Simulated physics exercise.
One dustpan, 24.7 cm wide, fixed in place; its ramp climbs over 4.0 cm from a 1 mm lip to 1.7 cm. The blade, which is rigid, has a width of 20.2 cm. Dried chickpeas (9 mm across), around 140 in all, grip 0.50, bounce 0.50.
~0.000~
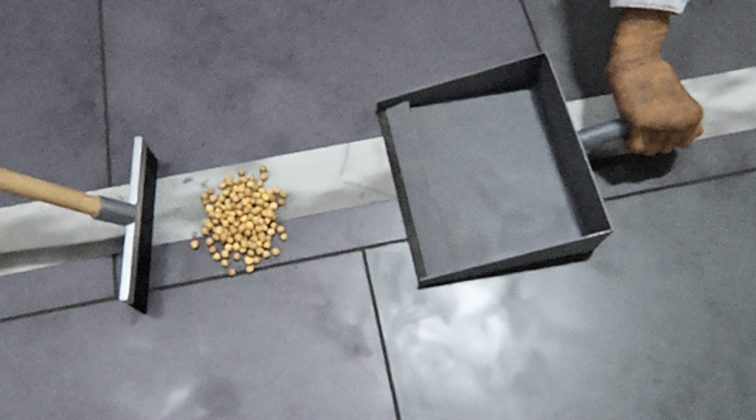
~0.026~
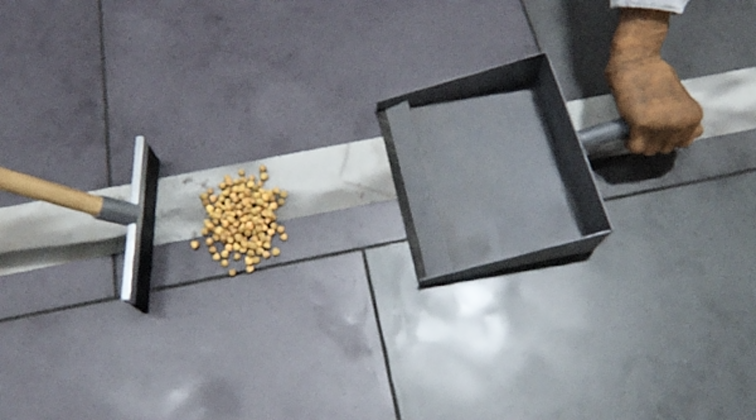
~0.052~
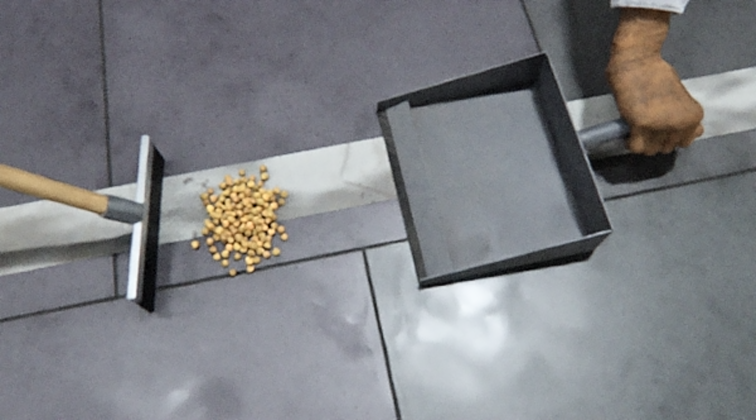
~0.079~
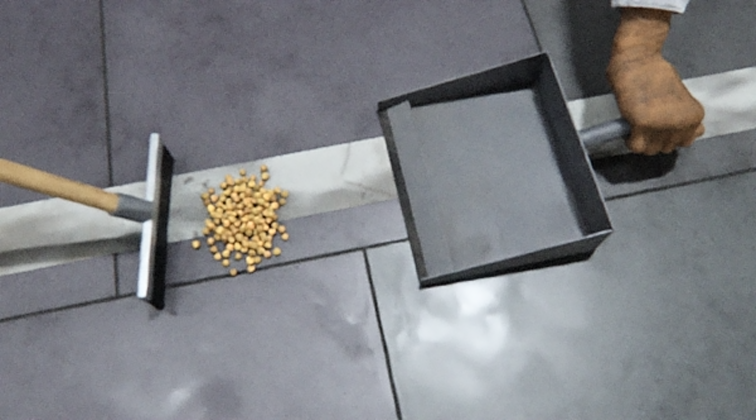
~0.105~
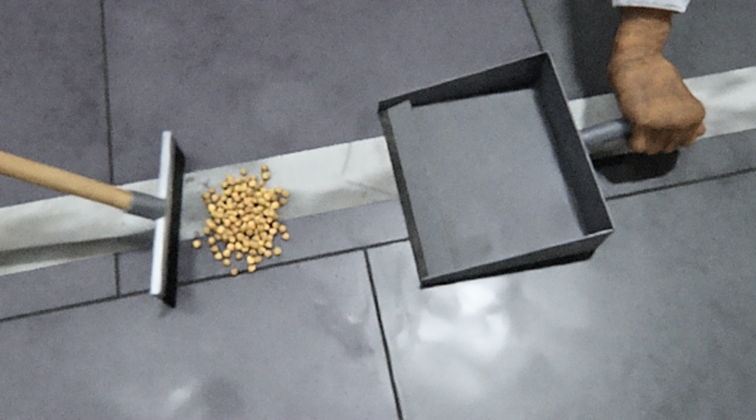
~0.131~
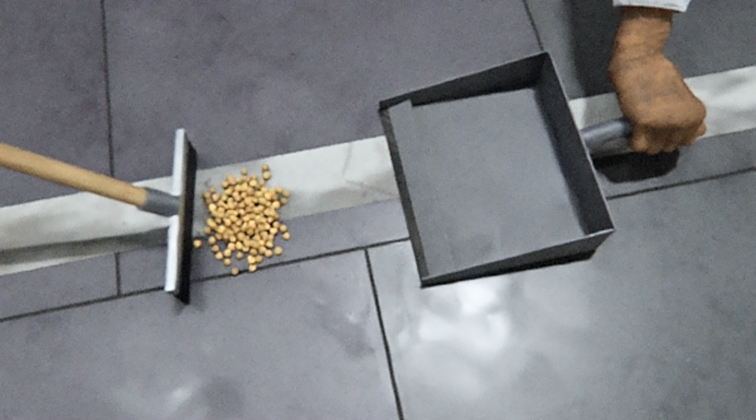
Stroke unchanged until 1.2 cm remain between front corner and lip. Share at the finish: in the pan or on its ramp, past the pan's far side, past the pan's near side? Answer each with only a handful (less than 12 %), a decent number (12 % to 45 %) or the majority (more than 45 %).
In the pan or on its ramp: A decent number; past the pan's far side: Only a handful; past the pan's near side: Only a handful.
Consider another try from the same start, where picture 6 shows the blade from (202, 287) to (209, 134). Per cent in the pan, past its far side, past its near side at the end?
That ends as pan 45, far 0, and near 5.
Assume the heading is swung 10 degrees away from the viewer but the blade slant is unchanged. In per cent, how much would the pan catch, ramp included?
Then about 20 per cent.
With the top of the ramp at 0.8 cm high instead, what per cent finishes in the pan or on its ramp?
Then around 40 percent, ramp counted.
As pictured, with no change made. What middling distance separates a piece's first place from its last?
Somewhere around 20 centimetres.
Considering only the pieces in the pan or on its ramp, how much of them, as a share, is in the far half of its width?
About 60 %.
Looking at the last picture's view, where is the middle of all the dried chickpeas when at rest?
Approximately (397, 191) in the last picture.
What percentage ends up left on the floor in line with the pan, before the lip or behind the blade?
It comes to some 65 percent.
After 0.34 s, middle of the blade 14 cm from the lip; 0 % over the lip, far side 0 %, near side 0 %.
Then, at 0.47 s, middle of the blade 7 cm from the lip; 0 % over the lip, far side 0 %, near side 0 %.
Then, at 0.74 s, middle of the blade 3 cm from the lip; 30 % over the lip, far side 0 %, near side 0 %.
In the end, at 1.0 s, pan 30 %, far side 0 %, near side 0 %, in front of the lip or behind the blade 65 %.
